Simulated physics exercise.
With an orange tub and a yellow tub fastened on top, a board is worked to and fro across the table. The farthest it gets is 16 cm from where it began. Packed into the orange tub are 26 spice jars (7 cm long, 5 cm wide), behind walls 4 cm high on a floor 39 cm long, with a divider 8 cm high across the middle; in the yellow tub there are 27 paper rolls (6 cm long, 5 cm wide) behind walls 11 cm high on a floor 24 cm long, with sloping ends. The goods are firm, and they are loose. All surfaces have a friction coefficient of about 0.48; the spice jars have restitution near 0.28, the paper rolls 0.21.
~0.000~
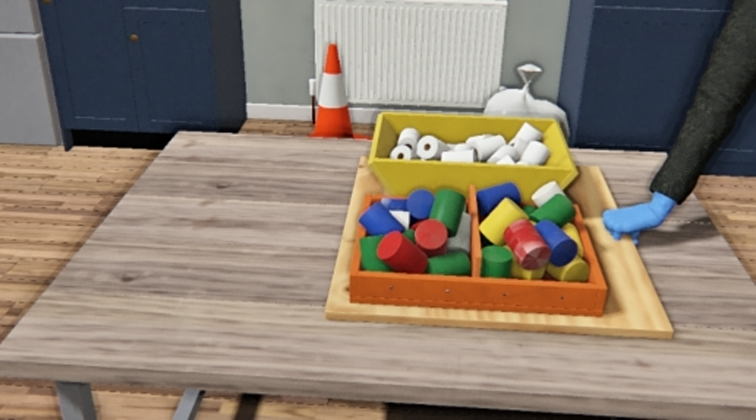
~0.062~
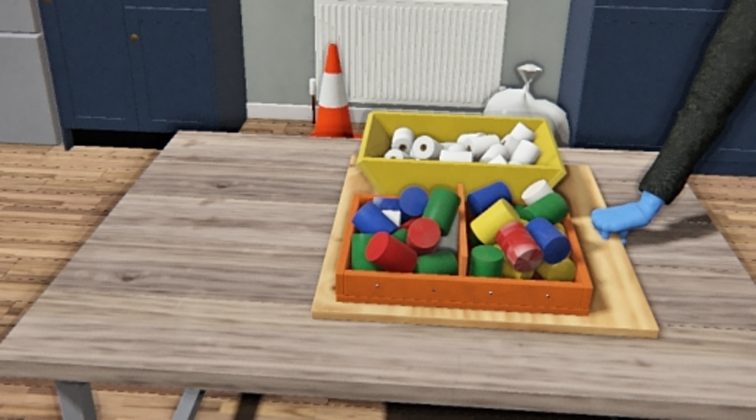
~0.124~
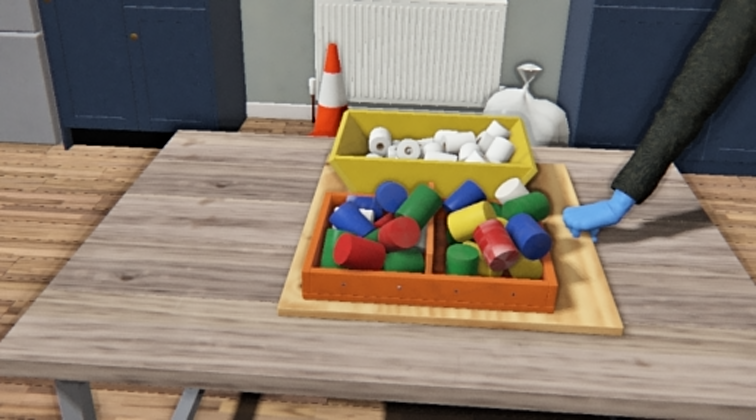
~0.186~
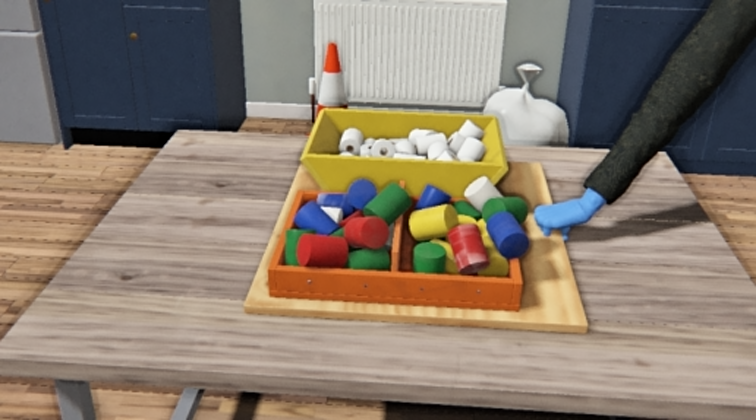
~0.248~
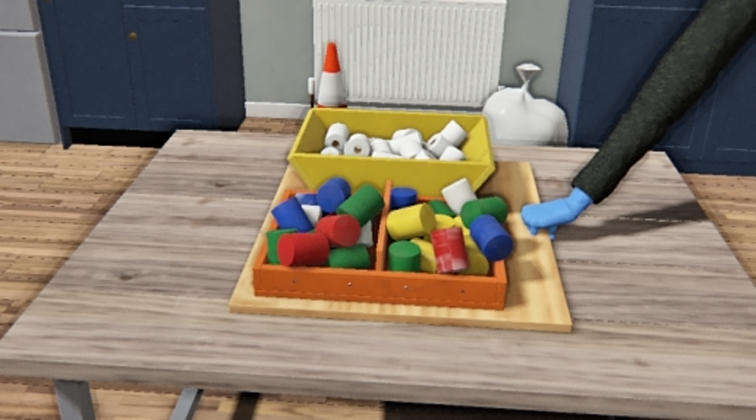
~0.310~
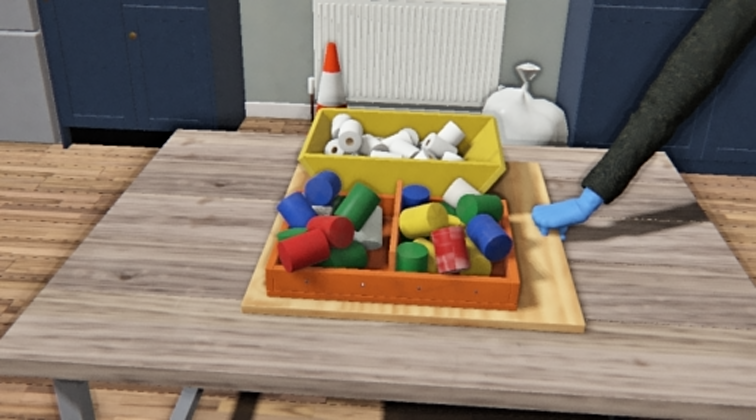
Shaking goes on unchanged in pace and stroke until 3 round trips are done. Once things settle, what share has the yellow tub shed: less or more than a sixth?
Result: Sixth not reached.
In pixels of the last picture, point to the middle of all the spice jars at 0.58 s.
Roughly at (457, 241).
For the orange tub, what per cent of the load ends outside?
Lost from the orange tub: 30 percent.
After 0.58 s, the orange tub is down by 4 of 26 and the yellow tub has all 27.
After 0.92 s, the orange tub is down by 7 of 26 and the yellow tub has all 27.
After 1.39 s, the orange tub is down by 8 of 26 and the yellow tub is down by 1 of 27.
Final count (at 2.00 s), the orange tub is down by 8 of 26 and the yellow tub is down by 1 of 27. Asked share, 1 of 27, 4 per cent.
